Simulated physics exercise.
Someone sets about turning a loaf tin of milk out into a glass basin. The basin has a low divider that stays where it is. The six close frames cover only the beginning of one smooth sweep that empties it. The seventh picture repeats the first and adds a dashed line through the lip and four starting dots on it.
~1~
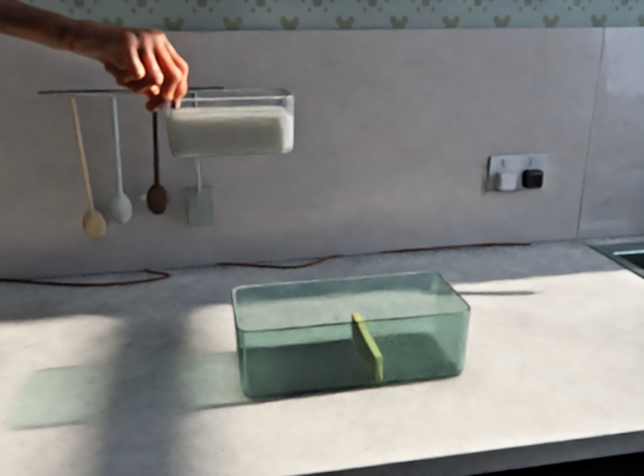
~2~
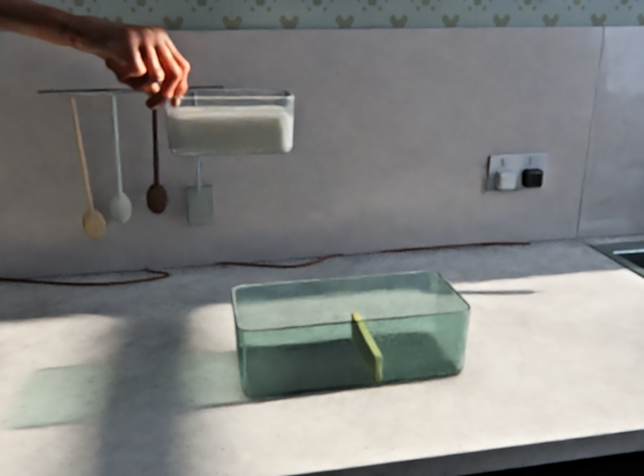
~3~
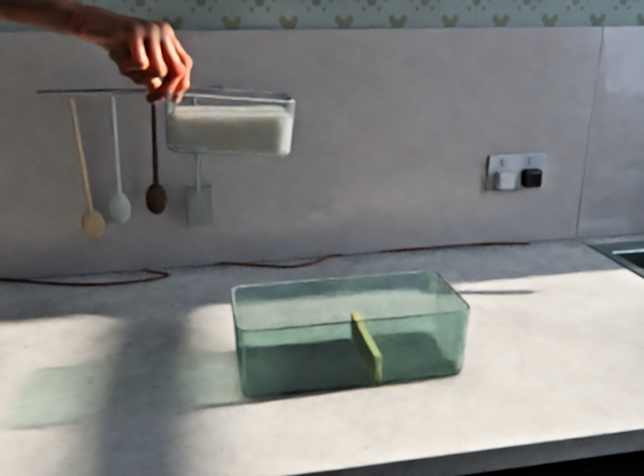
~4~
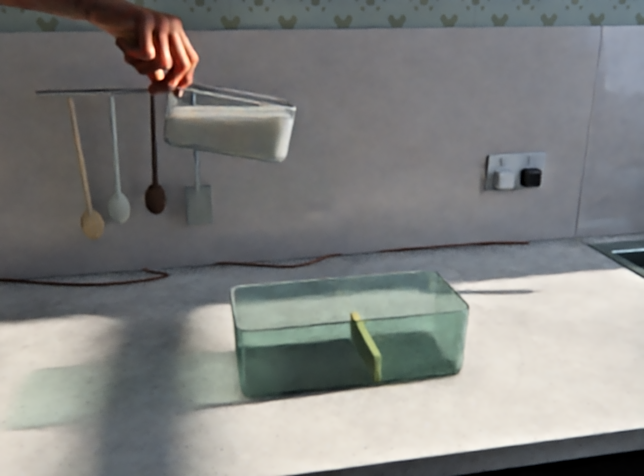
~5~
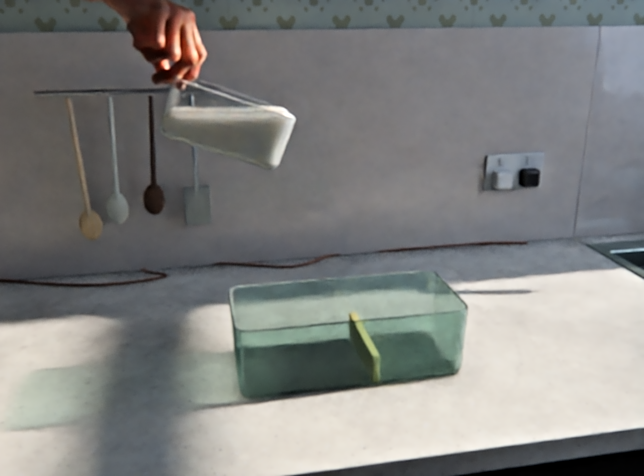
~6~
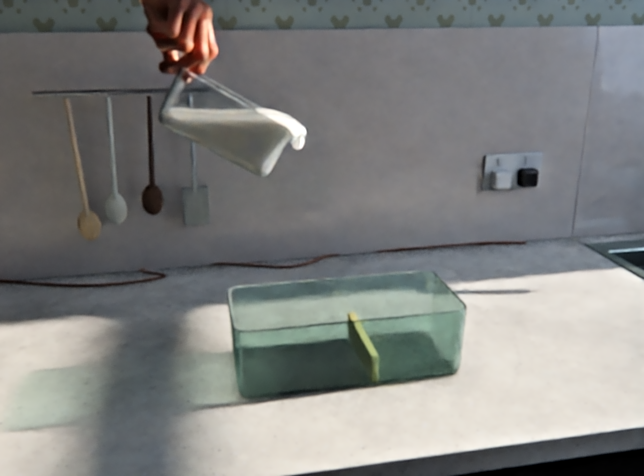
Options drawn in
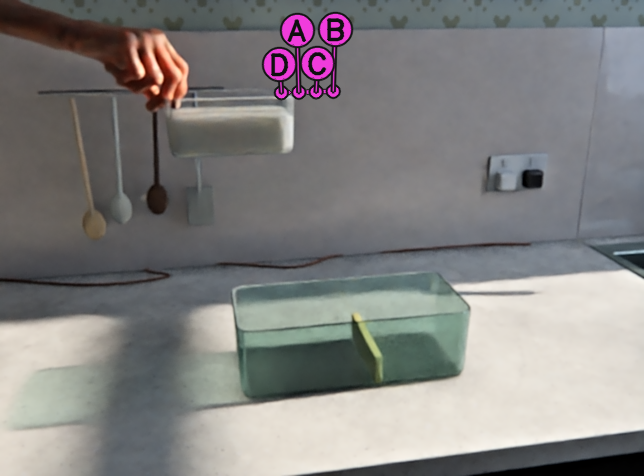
We see a hand holding a clear container of white liquid above a greenish glass basin with a yellow-green divider on a sunlit counter; the hand tilts the container rightward until the liquid begins to come over its lip.
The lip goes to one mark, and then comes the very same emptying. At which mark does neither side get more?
A beats the others.
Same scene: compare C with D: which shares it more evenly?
That is place C.
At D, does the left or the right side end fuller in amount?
More ends on the left.
On the marked copy, A at (298, 92); B at (333, 91); C at (316, 91); D at (281, 92).
If A is chosen, about 48 % ends left of the wall and 49 % right of it; 3 % is lost outside.
If B is chosen, about 29 % ends left of the wall and 68 % right of it; 4 % is lost outside.
If C is chosen, about 35 % ends left of the wall and 63 % right of it; 3 % is lost outside.
If D is chosen, about 75 % ends left of the wall and 21 % right of it; 3 % is lost outside.
